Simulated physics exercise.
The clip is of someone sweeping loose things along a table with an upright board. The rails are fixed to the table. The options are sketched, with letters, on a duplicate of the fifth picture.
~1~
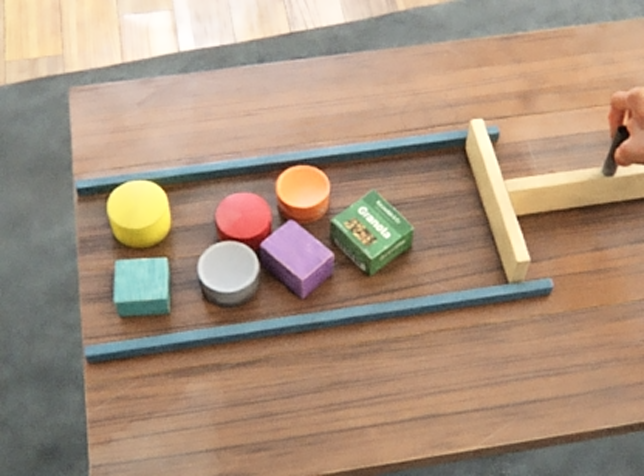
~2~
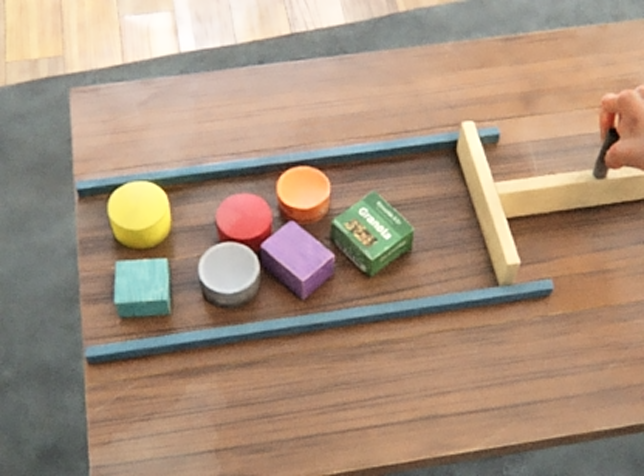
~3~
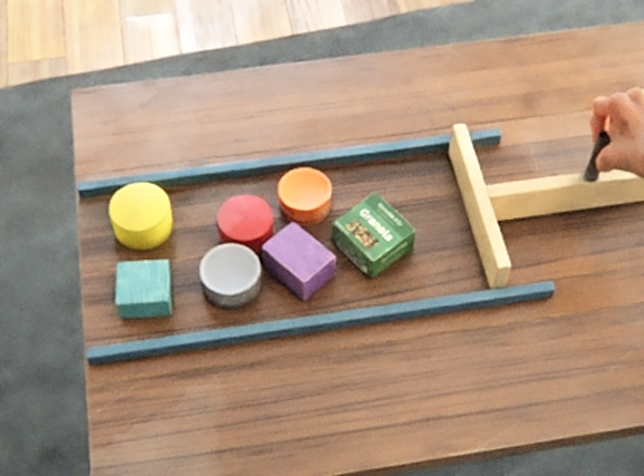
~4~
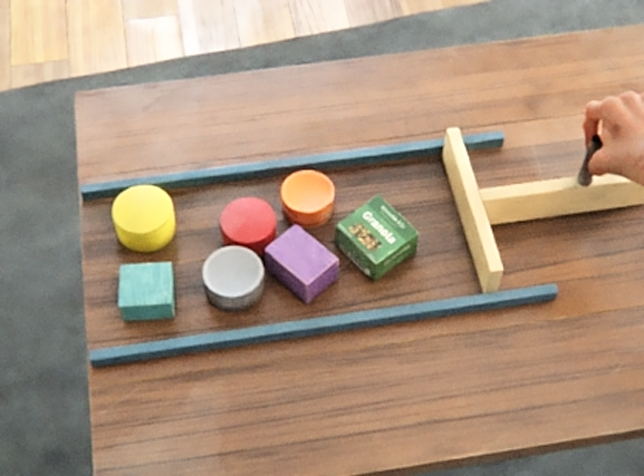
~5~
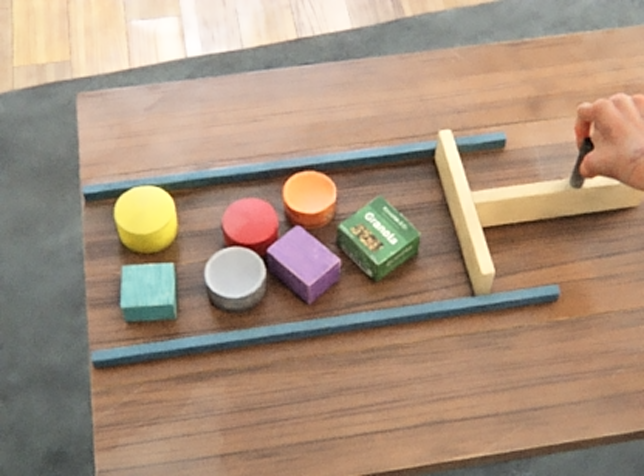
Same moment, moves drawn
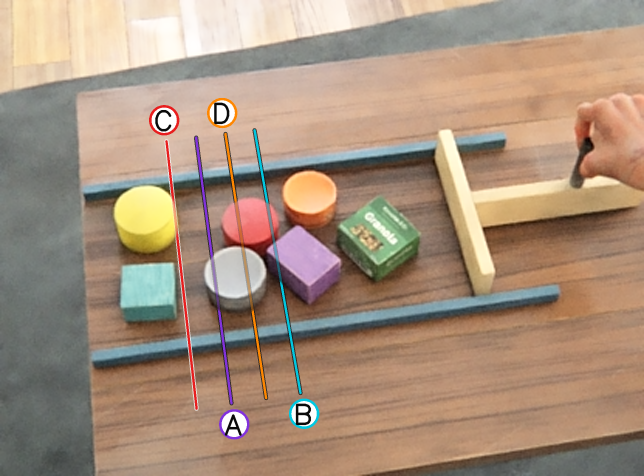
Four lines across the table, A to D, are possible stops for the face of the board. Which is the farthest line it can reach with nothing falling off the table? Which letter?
Nothing falls up to B.
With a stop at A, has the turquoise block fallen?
By then, yes.
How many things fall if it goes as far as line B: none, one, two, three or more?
In all, none.
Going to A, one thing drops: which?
The turquoise block.
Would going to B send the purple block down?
No.
On the marked copy, A at (212, 259); B at (276, 251); C at (180, 264); D at (244, 255).
With B. Early on, board (399, 207); green box (354, 237); turquoise block (149, 293).
Further on, board (329, 217); turquoise block (141, 294); grey jar (197, 291).
At the end, board (281, 223); turquoise block (104, 300); yellow tin (132, 219); nothing has fallen.
As for the rest, A drops the turquoise block; C drops the grey jar, yellow tin and turquoise block; D drops the turquoise block.
